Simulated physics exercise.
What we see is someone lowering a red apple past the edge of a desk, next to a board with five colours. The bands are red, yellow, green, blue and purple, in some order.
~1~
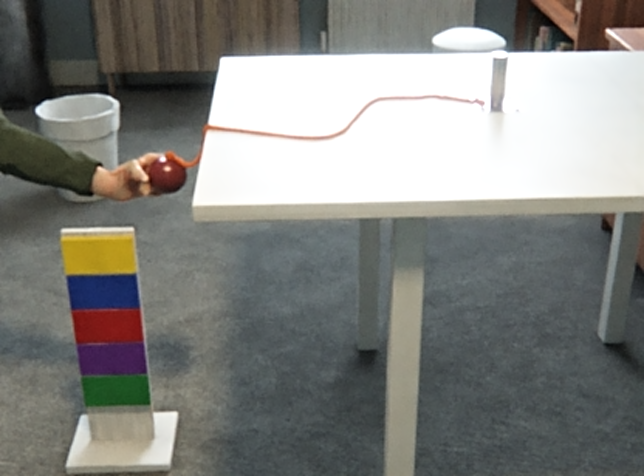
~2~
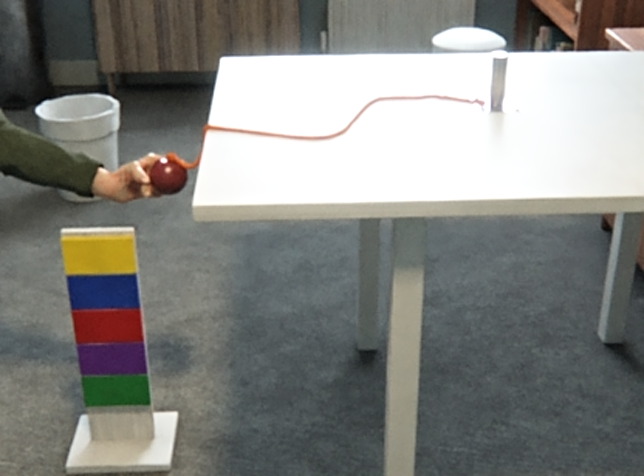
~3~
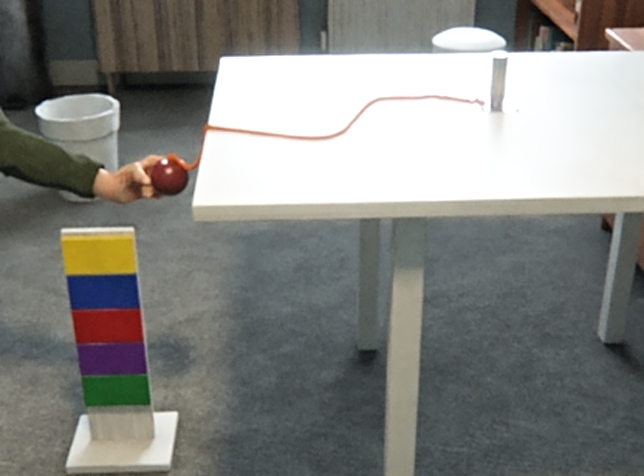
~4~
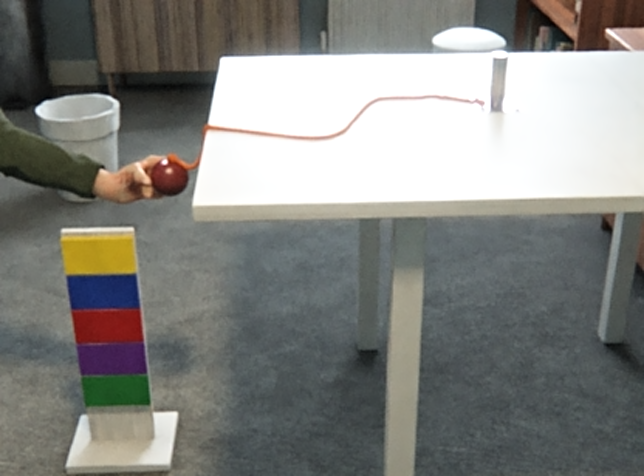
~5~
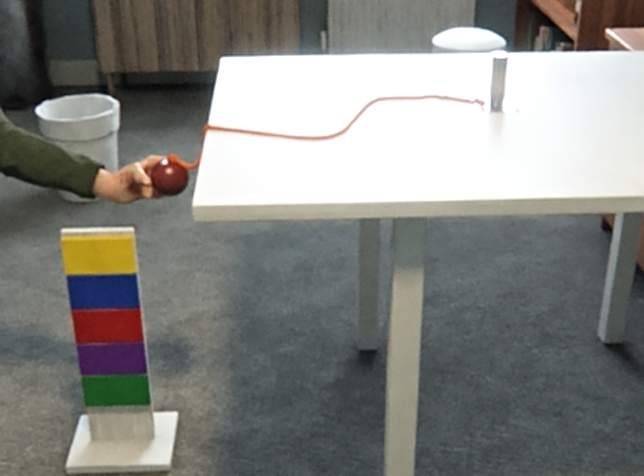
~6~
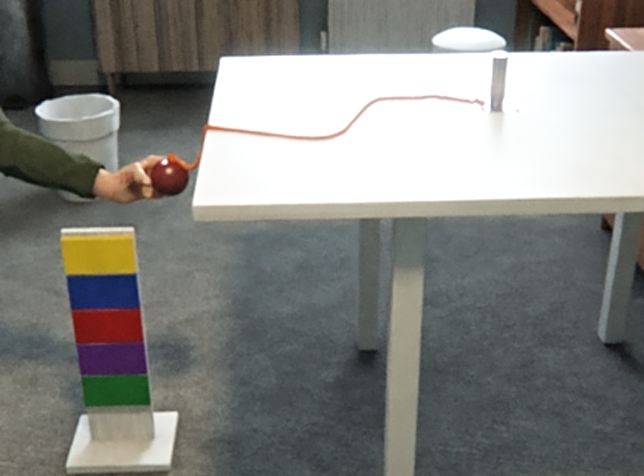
To begin with, a hand in a dark green sleeve holds a red ball-like object, tied to an orange cord, just off the left edge of a white table, near a standing board of coloured bands. The hand then shifts very slightly right, and afterwards everything stays practically still, the cord lying curved across the tabletop.
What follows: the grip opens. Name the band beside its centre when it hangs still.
The cord holds its middle at blue.
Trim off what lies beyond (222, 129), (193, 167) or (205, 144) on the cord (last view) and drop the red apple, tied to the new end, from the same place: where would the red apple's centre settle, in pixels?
In that order: (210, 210), (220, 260) and (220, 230).
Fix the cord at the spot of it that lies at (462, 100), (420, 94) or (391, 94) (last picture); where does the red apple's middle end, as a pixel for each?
The places are (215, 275), (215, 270) and (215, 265).
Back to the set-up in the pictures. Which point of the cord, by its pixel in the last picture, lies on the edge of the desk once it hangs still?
Near (294, 137).
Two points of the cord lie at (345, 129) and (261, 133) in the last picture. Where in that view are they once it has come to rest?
The first at (267, 114), the second at (209, 154).
Soon after, apple near (230, 261); level with yellow.
After that, apple near (205, 272); level with blue.
In the end, apple near (212, 281); level with blue. At blue.
